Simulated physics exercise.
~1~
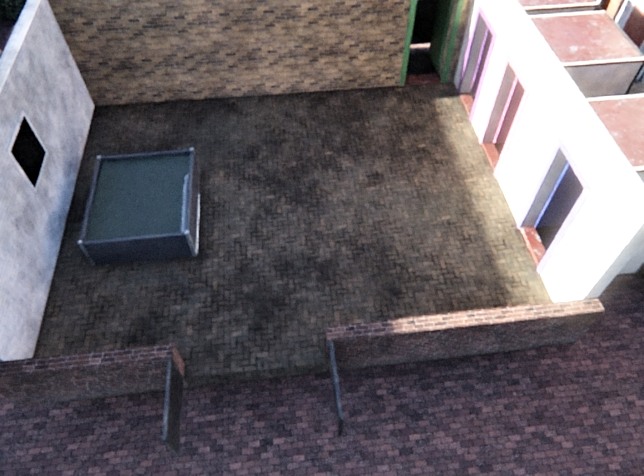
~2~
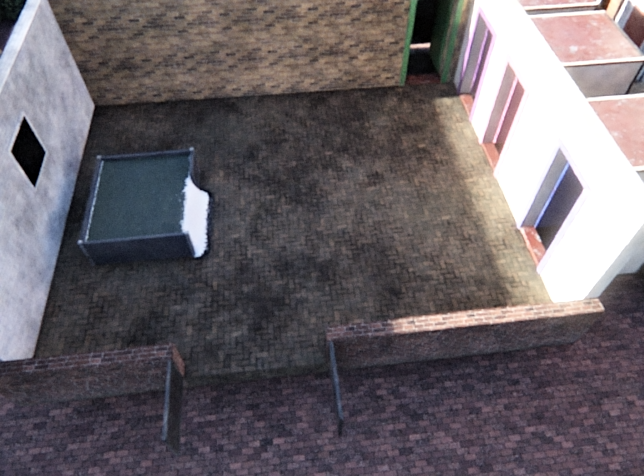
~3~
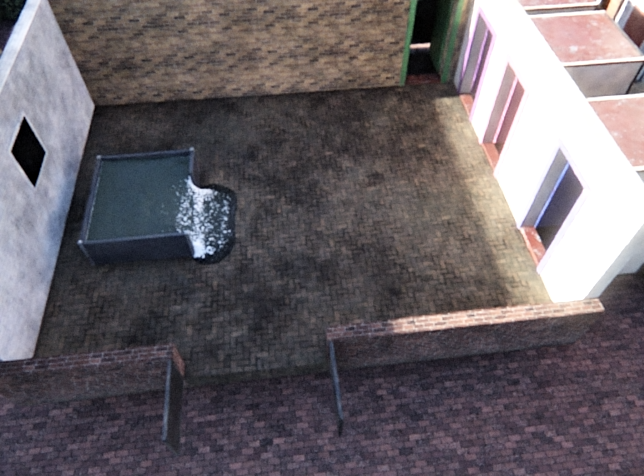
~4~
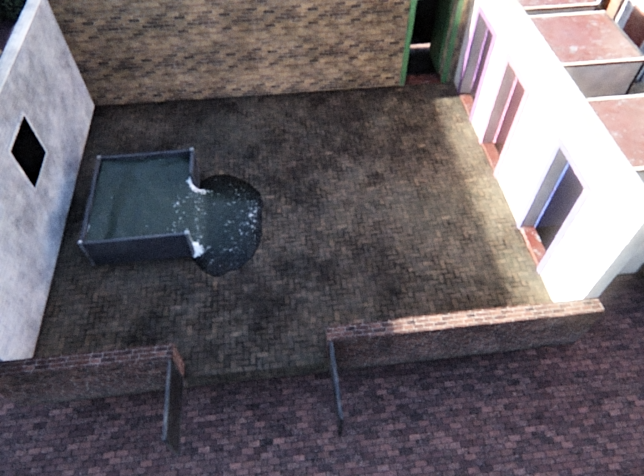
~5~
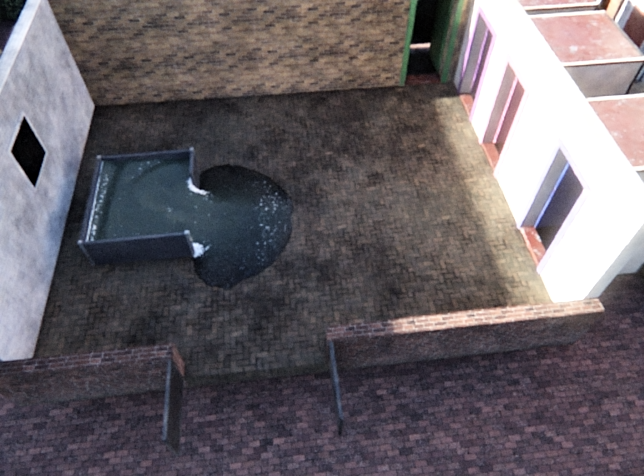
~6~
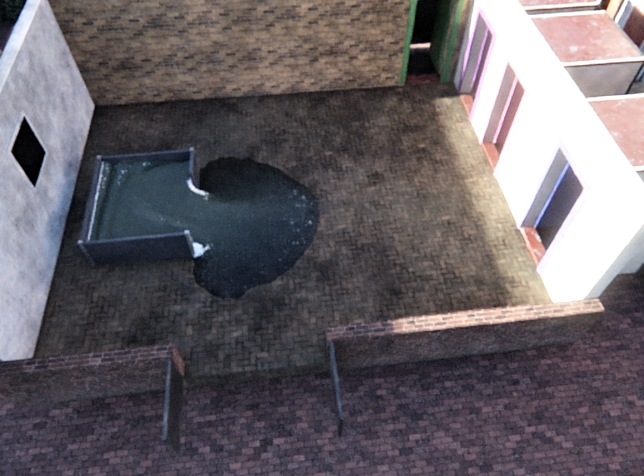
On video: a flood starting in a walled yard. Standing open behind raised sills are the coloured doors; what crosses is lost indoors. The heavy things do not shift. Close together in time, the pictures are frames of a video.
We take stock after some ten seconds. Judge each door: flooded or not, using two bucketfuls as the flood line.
The purple door is flooded. The blue door is flooded. The pink door is flooded. The green door is not flooded.
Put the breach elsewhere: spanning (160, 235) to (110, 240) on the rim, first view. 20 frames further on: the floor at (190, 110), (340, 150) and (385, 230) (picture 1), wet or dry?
Unwetted, unwetted, unwetted.
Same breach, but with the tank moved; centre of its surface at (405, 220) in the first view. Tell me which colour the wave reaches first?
It's the door marked blue.
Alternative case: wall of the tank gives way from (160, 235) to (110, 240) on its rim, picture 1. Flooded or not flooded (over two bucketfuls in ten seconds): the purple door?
In that case the purple door undershoots.
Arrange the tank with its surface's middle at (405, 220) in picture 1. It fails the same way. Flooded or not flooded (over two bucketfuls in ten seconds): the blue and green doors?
Blue door tops it, green door misses it.
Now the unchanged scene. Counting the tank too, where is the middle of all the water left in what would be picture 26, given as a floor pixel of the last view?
That comes out near (312, 221).
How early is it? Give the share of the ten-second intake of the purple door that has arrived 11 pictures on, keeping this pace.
Around 0 in a hundred.
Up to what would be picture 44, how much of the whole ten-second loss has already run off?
Approximately 70 in a hundred, I think.
A moment on, water covers 25 % of the floor; the purple door not reached, the blue door not reached, the pink door not reached, the green door not reached.
Next, water covers 45 % of the floor; the purple door not reached, the blue door not reached, the pink door not reached, the green door not reached.
Then, water covers 55 % of the floor; the purple door wet at the sill, nothing in, the blue door over two buckets in, the pink door over two buckets in, the green door not reached.
Later, water covers 55 % of the floor; the purple door under two buckets in, the blue door far over two buckets in, the pink door far over two buckets in, the green door wet at the sill, nothing in.
In the end, water covers 55 % of the floor; the purple door over two buckets in, the blue door far over two buckets in, the pink door far over two buckets in, the green door wet at the sill, nothing in.
